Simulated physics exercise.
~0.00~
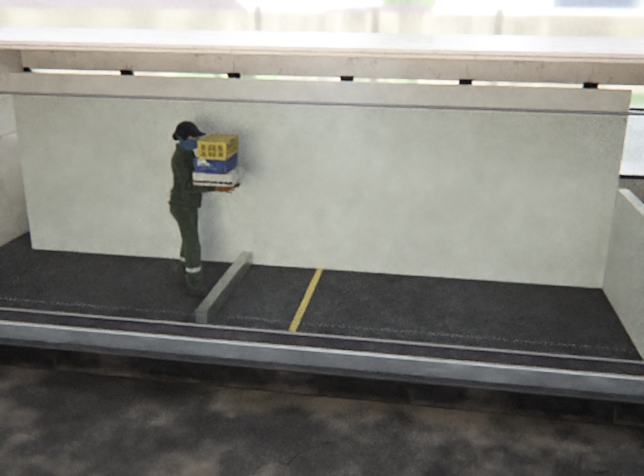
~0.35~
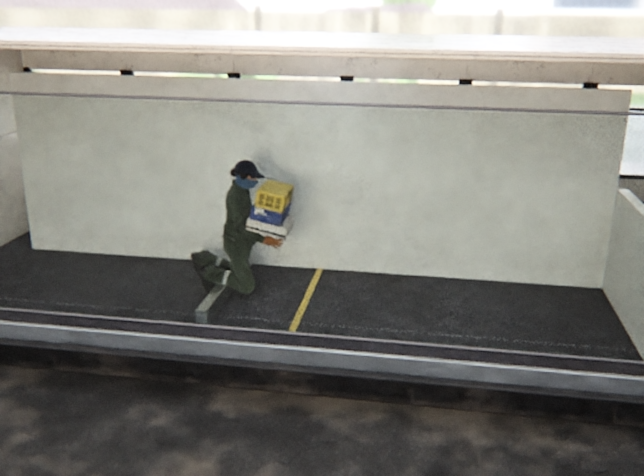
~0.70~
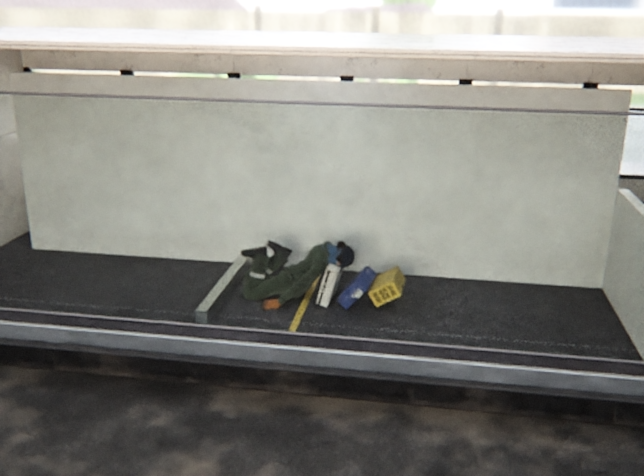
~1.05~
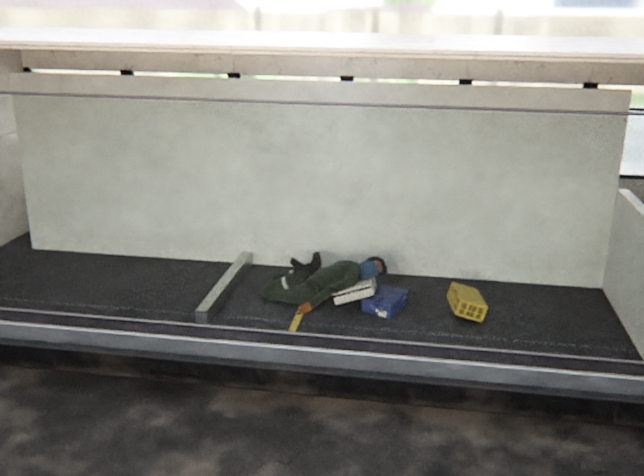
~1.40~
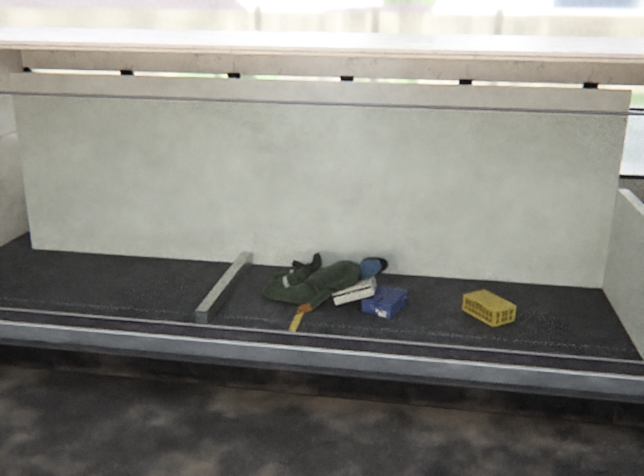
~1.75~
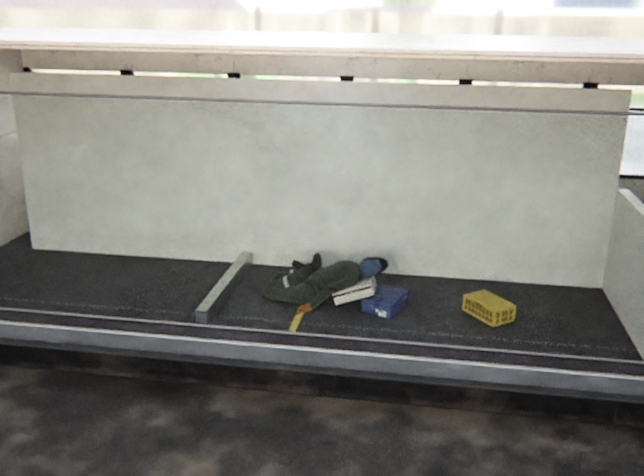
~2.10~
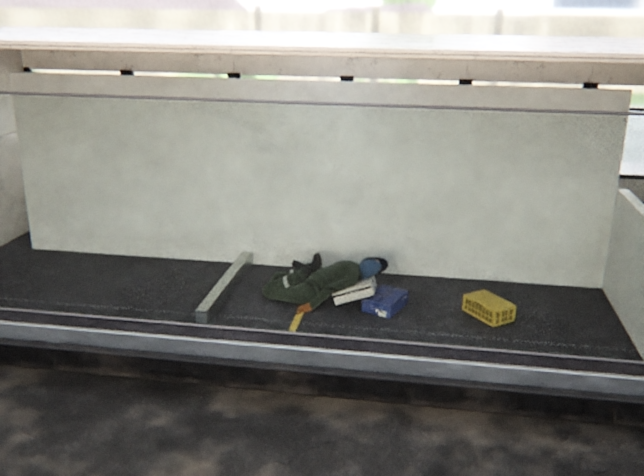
The video shows a person in dark green carrying a yellow crate, a blue parcel and a white carton, who pitches forward to the right over a floor rail; the load scatters, and everything comes to rest past the rail, the crate farthest right beyond the yellow line.
